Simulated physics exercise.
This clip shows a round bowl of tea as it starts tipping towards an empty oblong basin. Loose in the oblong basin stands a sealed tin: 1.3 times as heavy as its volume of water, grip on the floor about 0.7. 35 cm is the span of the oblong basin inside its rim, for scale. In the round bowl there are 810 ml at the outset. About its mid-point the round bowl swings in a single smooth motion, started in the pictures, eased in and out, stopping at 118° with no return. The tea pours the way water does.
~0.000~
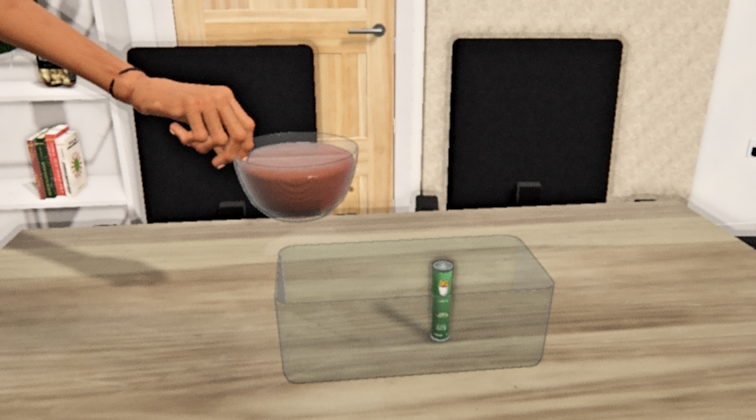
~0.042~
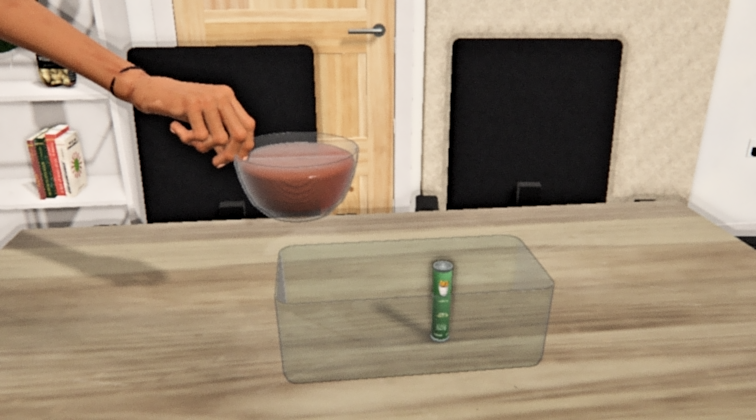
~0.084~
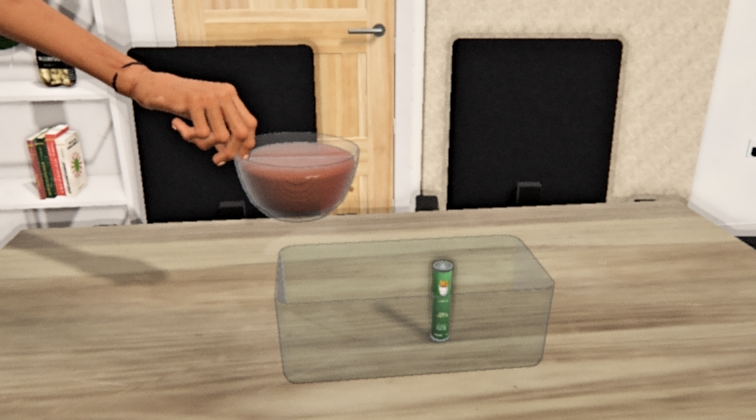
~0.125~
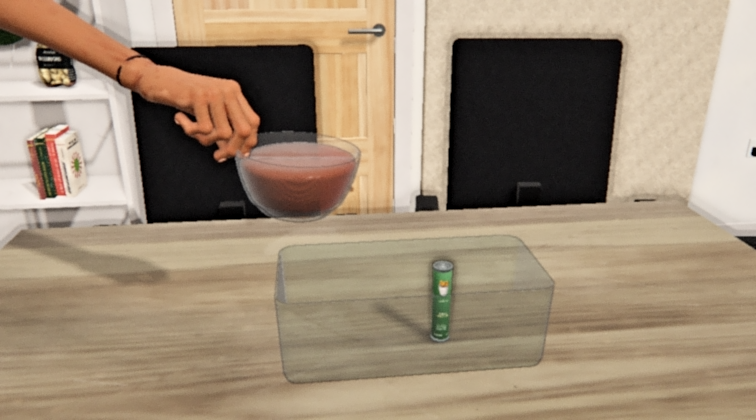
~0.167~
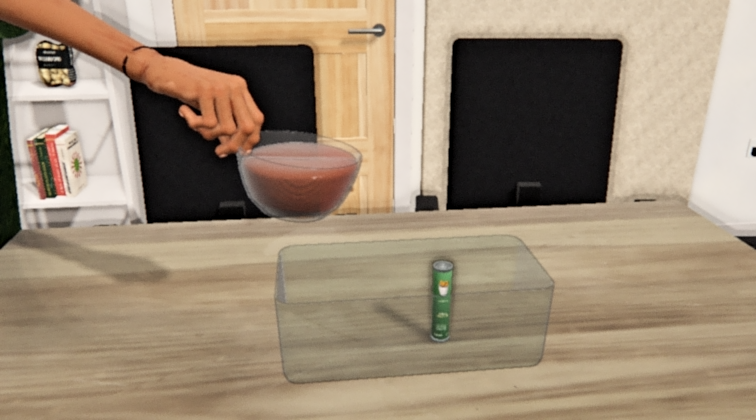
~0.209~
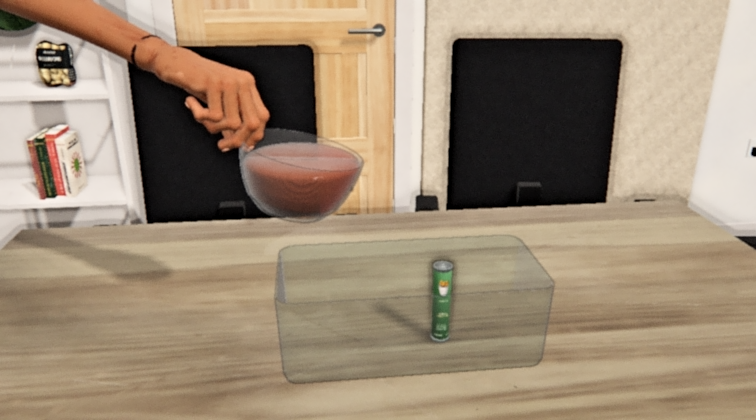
At first, a hand holds a clear round bowl of reddish-brown liquid level above a wooden table, where a green tin stands inside a transparent oblong basin. Then the hand slowly tilts the bowl slightly, its right side dipping toward the basin, while the basin and tin stay still.
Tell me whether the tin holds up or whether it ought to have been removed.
The tin holds up.
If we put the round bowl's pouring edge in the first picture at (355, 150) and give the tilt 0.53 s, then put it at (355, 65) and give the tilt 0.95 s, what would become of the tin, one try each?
The tin stays vertical the first time and overturns the second time.
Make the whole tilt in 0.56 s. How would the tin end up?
Then the tin does not tip.
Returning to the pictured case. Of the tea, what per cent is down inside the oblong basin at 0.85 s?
Near 96 in a hundred.
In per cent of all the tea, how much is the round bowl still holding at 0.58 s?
Near 38 in a hundred.
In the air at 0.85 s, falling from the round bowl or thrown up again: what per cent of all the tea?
Close to 3 in every hundred parts.
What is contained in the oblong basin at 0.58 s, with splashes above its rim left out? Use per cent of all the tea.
Fraction in basin: Approx. 26%.
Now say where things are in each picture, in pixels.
The first frame shows tilt 0°; pouring edge (357, 148); surface from (238, 159) to (355, 155); the oblong basin's rim runs from (278, 274) to (536, 260); the tin's top is at (443, 269).
The second frame shows tilt 1°; pouring edge (358, 148); surface from (238, 159) to (355, 155).
The third frame shows tilt 2°; pouring edge (359, 150); surface from (239, 158) to (355, 156).
The fourth frame shows tilt 5°; pouring edge (360, 153); surface from (240, 157) to (357, 157).
The fifth frame shows tilt 9°; pouring edge (361, 157); surface from (242, 157) to (358, 157).
The sixth frame shows tilt 14°; pouring edge (363, 162); surface from (243, 157) to (361, 158).
By 0.58 s the tilt is 79° and 37 per cent is still to pour; the tin stands where it began.
By 0.85 s the tilt is 115° and 0 per cent is still to pour; the tin stands where it began.
By 1.14 s the tilt is 118° and 0 per cent is still to pour; the tin stands where it began.
By 1.45 s the tilt is 118° and 0 per cent is still to pour; the tin stands where it began.
At rest the tin stands where it began.
